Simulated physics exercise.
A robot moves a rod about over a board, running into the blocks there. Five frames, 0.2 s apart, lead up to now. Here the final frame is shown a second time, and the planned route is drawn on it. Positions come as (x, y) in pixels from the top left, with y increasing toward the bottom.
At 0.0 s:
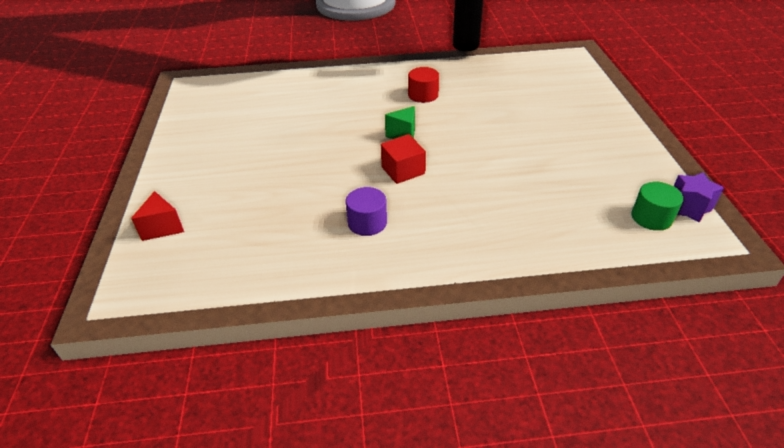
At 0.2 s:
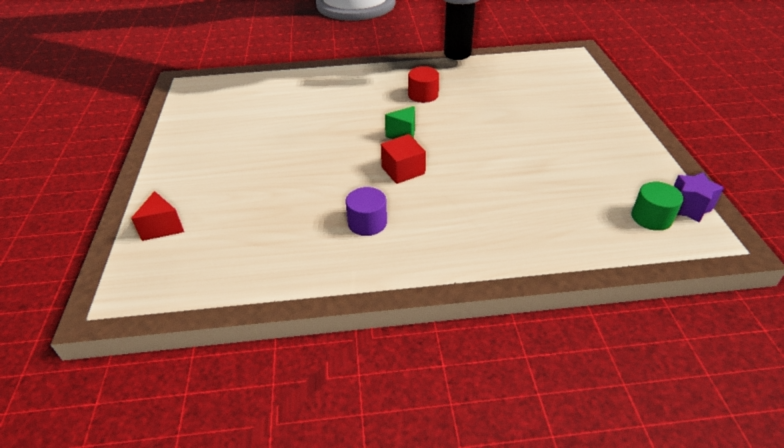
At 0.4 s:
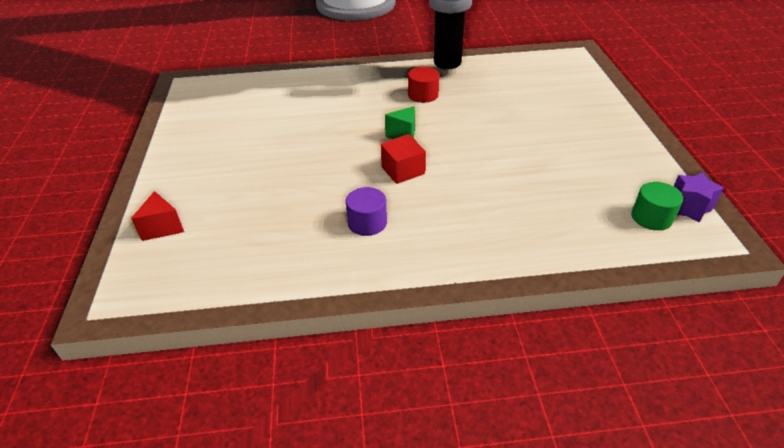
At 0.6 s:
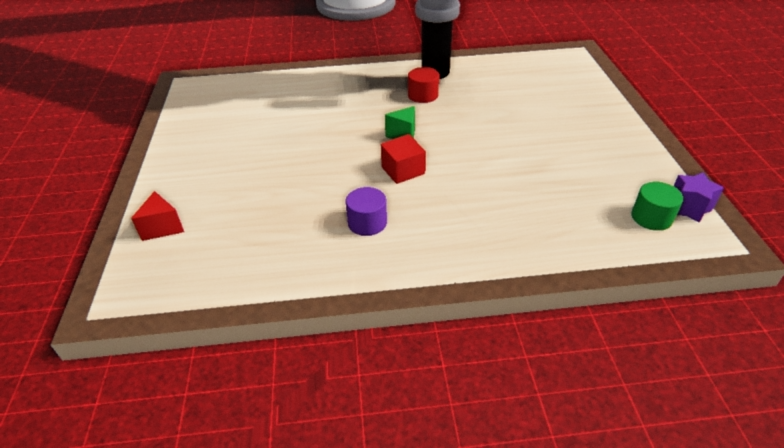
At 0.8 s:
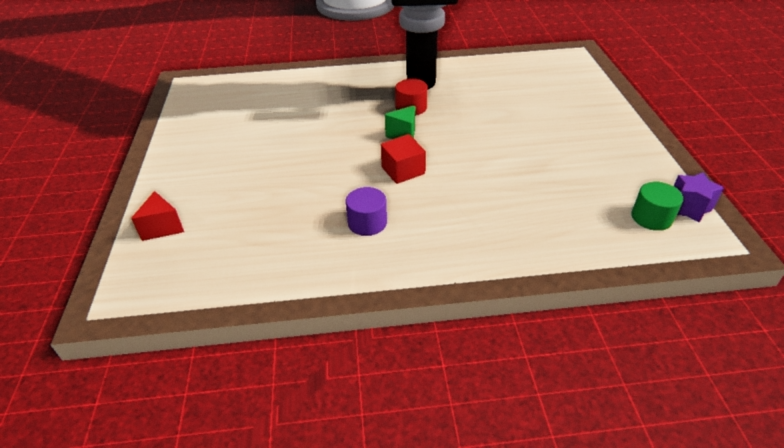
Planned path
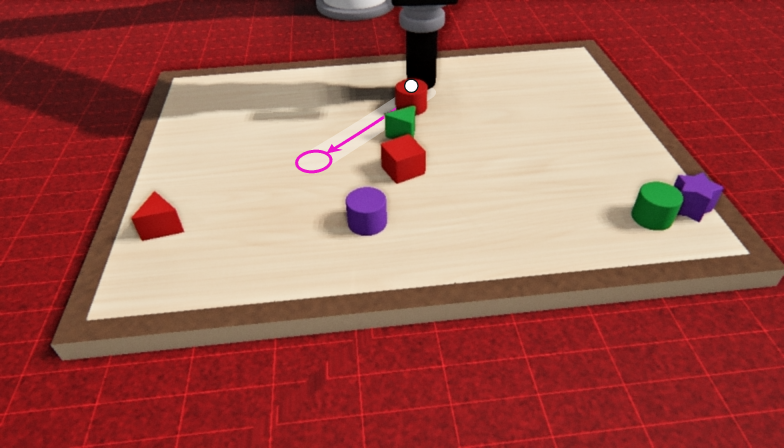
Robot arm lowering a black rod toward the viewer and left across a board, nudging a red cylinder close to a green triangular block.
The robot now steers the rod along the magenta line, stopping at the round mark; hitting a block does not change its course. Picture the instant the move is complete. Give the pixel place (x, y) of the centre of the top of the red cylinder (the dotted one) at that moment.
The centre of its top face lies at (383, 123).
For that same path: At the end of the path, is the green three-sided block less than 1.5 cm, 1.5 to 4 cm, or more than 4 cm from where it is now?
Goes 1.5 to 4 cm.
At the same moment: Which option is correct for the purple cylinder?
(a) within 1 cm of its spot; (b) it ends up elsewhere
Answer: A.
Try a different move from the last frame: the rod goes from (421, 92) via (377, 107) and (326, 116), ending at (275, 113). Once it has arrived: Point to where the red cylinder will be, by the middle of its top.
It should be at about (396, 99).
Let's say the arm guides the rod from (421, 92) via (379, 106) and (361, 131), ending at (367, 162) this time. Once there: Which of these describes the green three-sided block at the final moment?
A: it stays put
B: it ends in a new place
Option A.
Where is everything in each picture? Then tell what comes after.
The first picture shows tip of the rod (466, 46), middles of tops, purple cylinder (366, 199), red four-sided block (403, 147), green three-sided block (404, 114), red cylinder (424, 74).
The second picture shows rod (458, 55), nothing pushed.
The third picture shows rod (448, 64), nothing pushed.
The fourth picture shows rod (436, 74), nothing pushed.
The fifth picture shows rod (421, 84), purple cylinder (366, 199), red four-sided block (403, 147), green three-sided block (404, 114), red cylinder (411, 86).
The line goes from (421, 92) to (314, 161); the dot is on the red cylinder.
What follows on the original path. One third of the way, rod (389, 105); green three-sided block (407, 122); red cylinder (395, 109).
Two thirds of the way, rod (353, 128); green three-sided block (412, 127), turned 20° anticlockwise; red cylinder (383, 123).
At the end, rod (313, 153); purple cylinder unmoved; red four-sided block unmoved; green three-sided block (412, 127), turned 20° anticlockwise; red cylinder (383, 123).
